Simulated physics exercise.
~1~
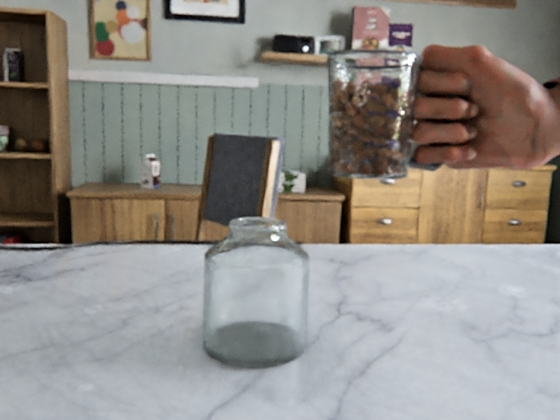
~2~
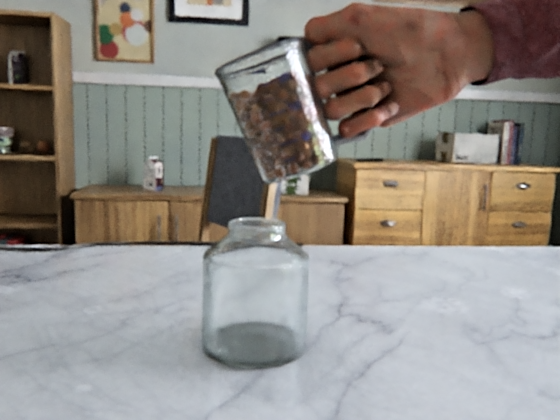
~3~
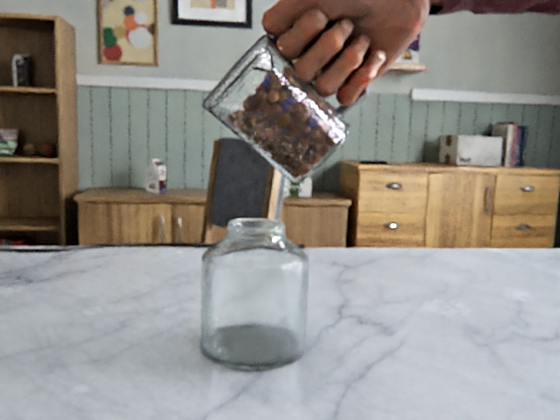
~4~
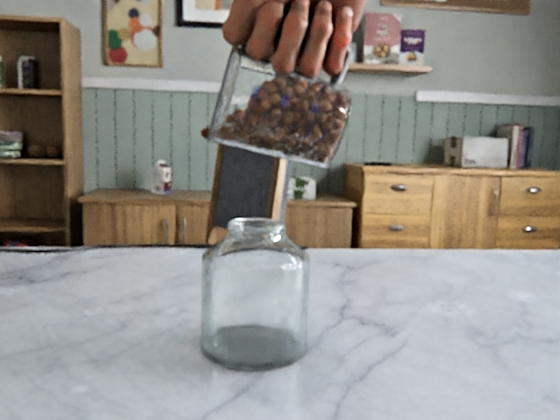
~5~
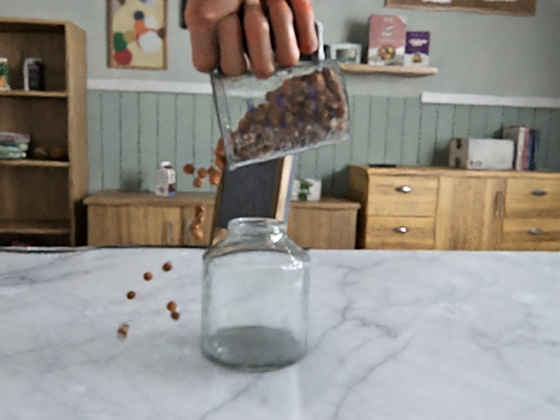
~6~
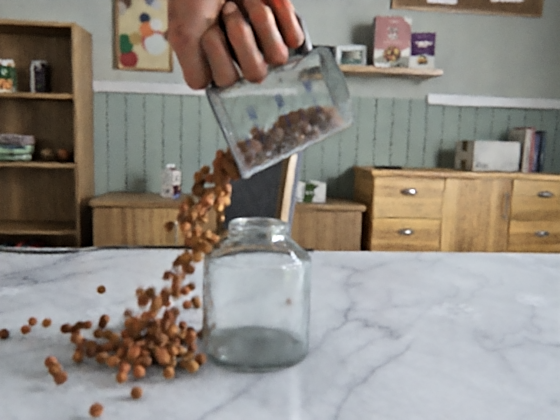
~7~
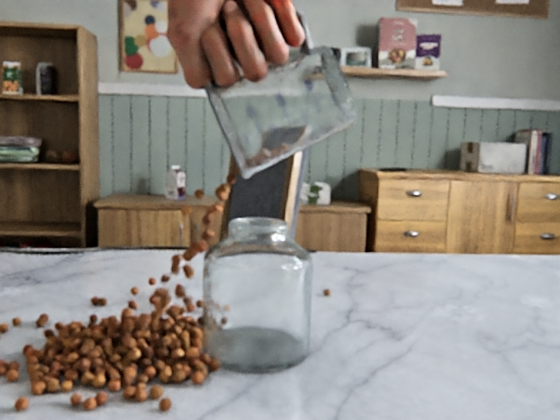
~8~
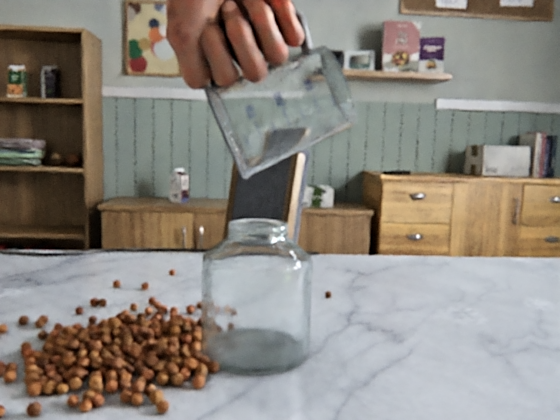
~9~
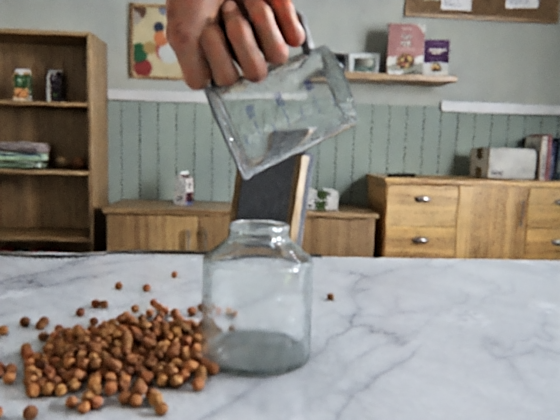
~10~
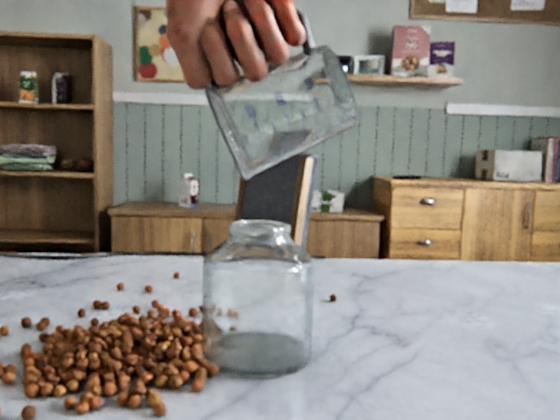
A hand tips a glass cup of brown balls, spilling them left of the jar.
